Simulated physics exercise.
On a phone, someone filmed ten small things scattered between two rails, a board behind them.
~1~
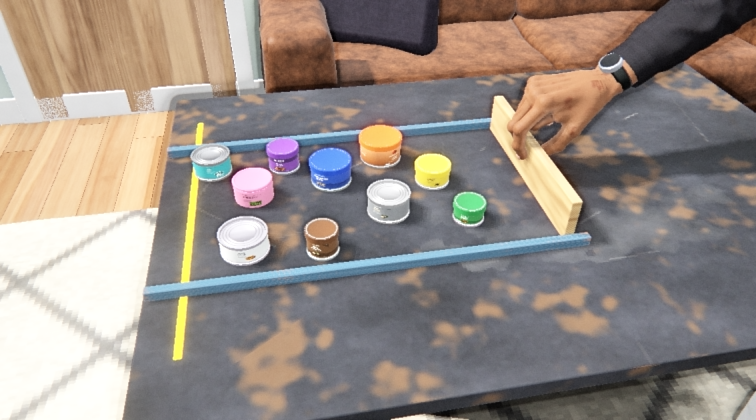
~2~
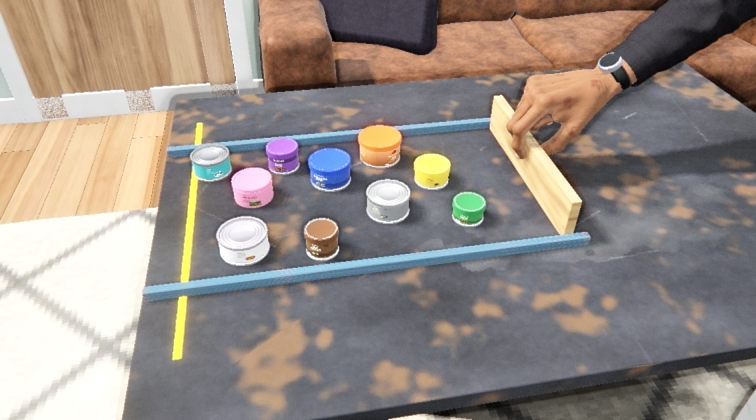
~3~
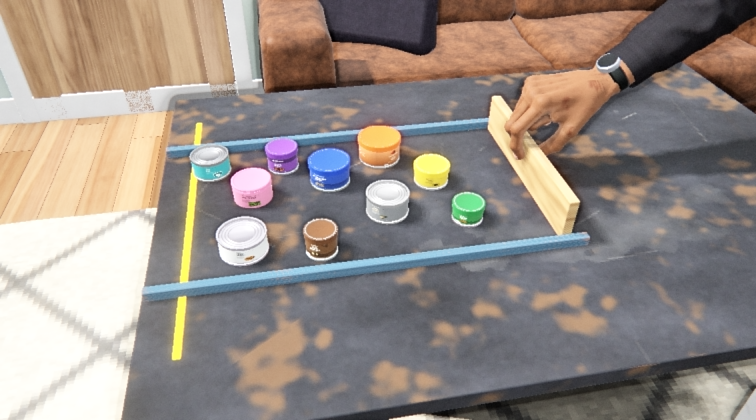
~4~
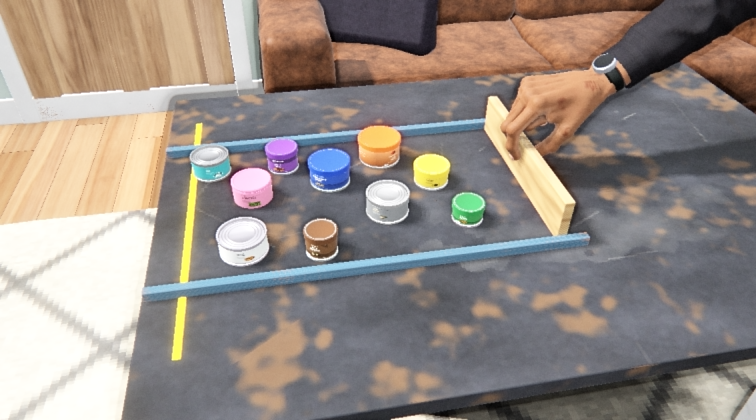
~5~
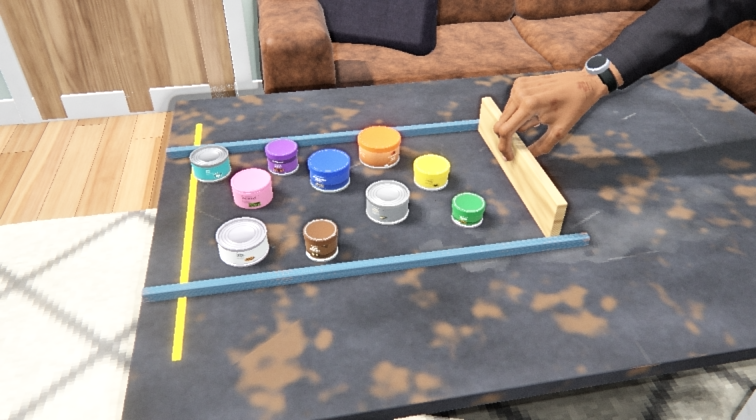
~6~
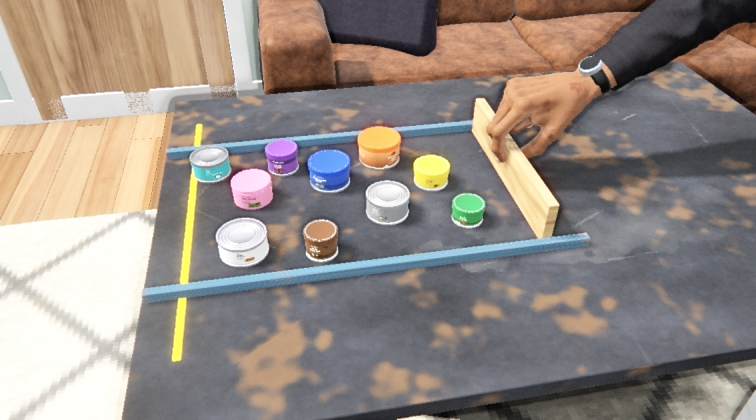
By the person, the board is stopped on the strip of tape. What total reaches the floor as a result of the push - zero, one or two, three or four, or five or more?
The total on the floor is five or more.
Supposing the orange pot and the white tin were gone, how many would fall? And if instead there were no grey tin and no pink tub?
In the first try 2, in the other 4.
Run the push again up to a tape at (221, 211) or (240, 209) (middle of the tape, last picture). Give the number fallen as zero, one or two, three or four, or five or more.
Taking the two places in turn, it's one or two; either one or two.
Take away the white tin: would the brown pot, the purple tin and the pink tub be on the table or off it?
Brown pot: Still there. Purple tin: Over the edge. Pink tub: Over the edge.
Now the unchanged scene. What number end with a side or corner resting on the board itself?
It ends up touching 5.
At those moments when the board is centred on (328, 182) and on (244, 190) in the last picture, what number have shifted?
Answer - first 8, then 10.
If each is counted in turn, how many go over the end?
A count of exactly 5.
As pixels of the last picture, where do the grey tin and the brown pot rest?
The grey tin at (165, 224), the brown pot at (164, 271).
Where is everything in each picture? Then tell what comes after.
Turquoise tin (212, 163); white tin (244, 241); pink tub (254, 188); board (530, 160); tape (192, 213), in the first frame.
White tin (244, 241); purple tin (283, 157), in the second frame.
Pink tub (252, 188); brown pot (321, 240), in the third frame.
Turquoise tin (211, 163); blue pot (330, 171), in the fourth frame.
White tin (243, 242); board (517, 161), in the fifth frame.
Turquoise tin (211, 164); white tin (243, 243); pink tub (252, 189); board (509, 163); tape (191, 215), in the sixth frame.
Soon after, none off yet; turquoise tin at rest near (211, 164); white tin at rest near (243, 243); pink tub at rest near (252, 189).
Then, none off yet; turquoise tin at rest near (211, 164); white tin at rest near (243, 243); pink tub moving near (244, 191).
Further on, none off yet; turquoise tin moved about its own width near (158, 169); white tin moved about its own width near (193, 248); pink tub moved about its own width near (194, 206).
At rest, the number that fall off is five or more; fallen, blue pot, purple tin, pink tub, white tin and turquoise tin.
